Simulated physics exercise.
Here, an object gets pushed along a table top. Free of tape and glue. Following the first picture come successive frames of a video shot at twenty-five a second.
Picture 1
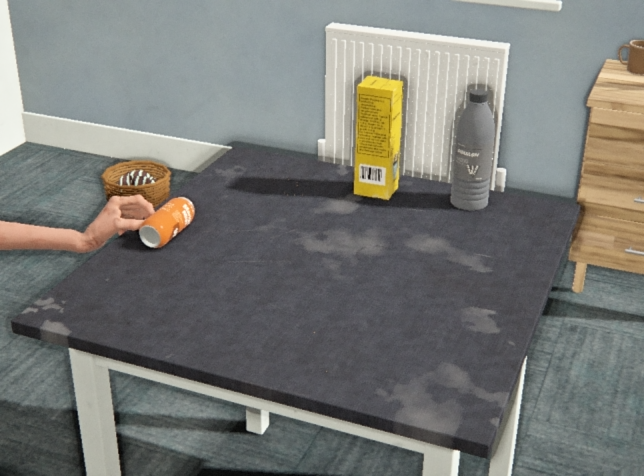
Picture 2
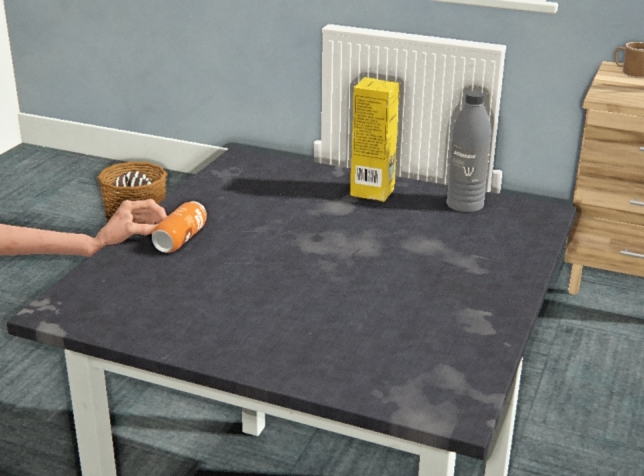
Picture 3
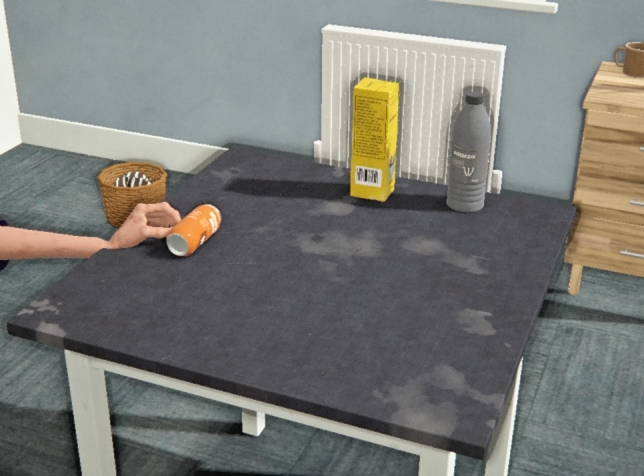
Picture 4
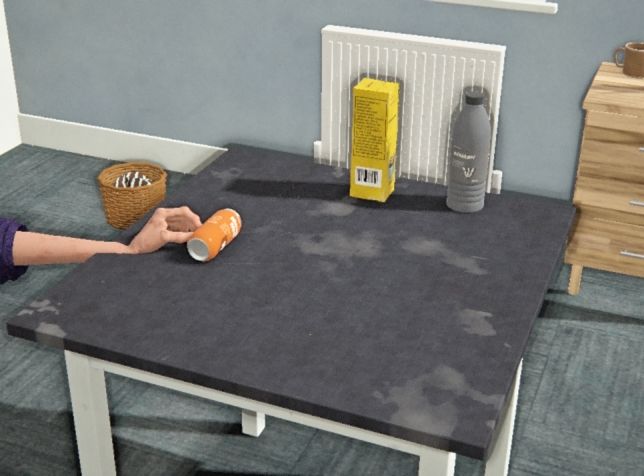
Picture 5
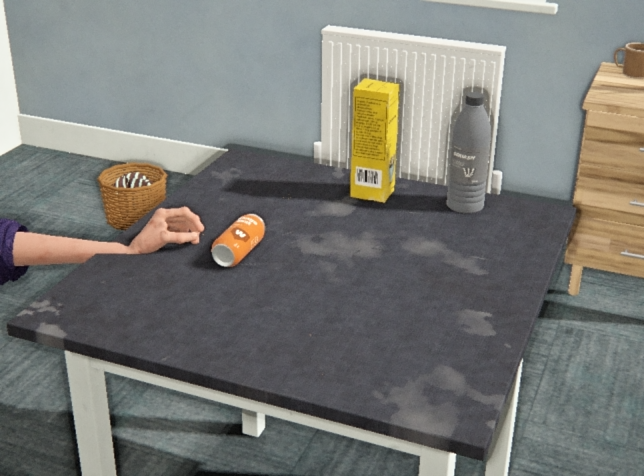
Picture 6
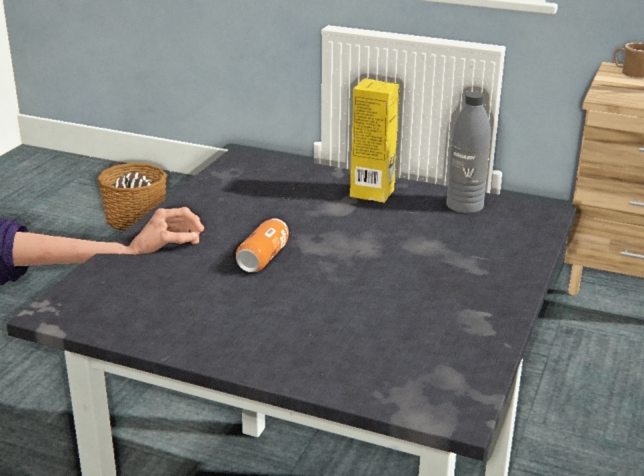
On a dark table top near a radiator, a hand pushed an orange can lying on its side to the right, then stayed still while the can rolled on past a yellow box and grey bottle.
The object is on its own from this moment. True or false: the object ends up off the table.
True.
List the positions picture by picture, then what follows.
Under the hand; orange can (167, 222), in the first frame.
Under the hand; orange can (180, 227), in the second frame.
Under the hand; orange can (194, 230), in the third frame.
Orange can (215, 235), in the fourth frame.
Orange can (239, 240) displaced about its own width, in the fifth frame.
Orange can (263, 245) displaced well along, in the sixth frame.
Then, 0.40 s past the last view, orange can displaced well along near (512, 296).
Then, 0.90 s past the last view, orange can now off the table.
Finally, off the table, orange can.
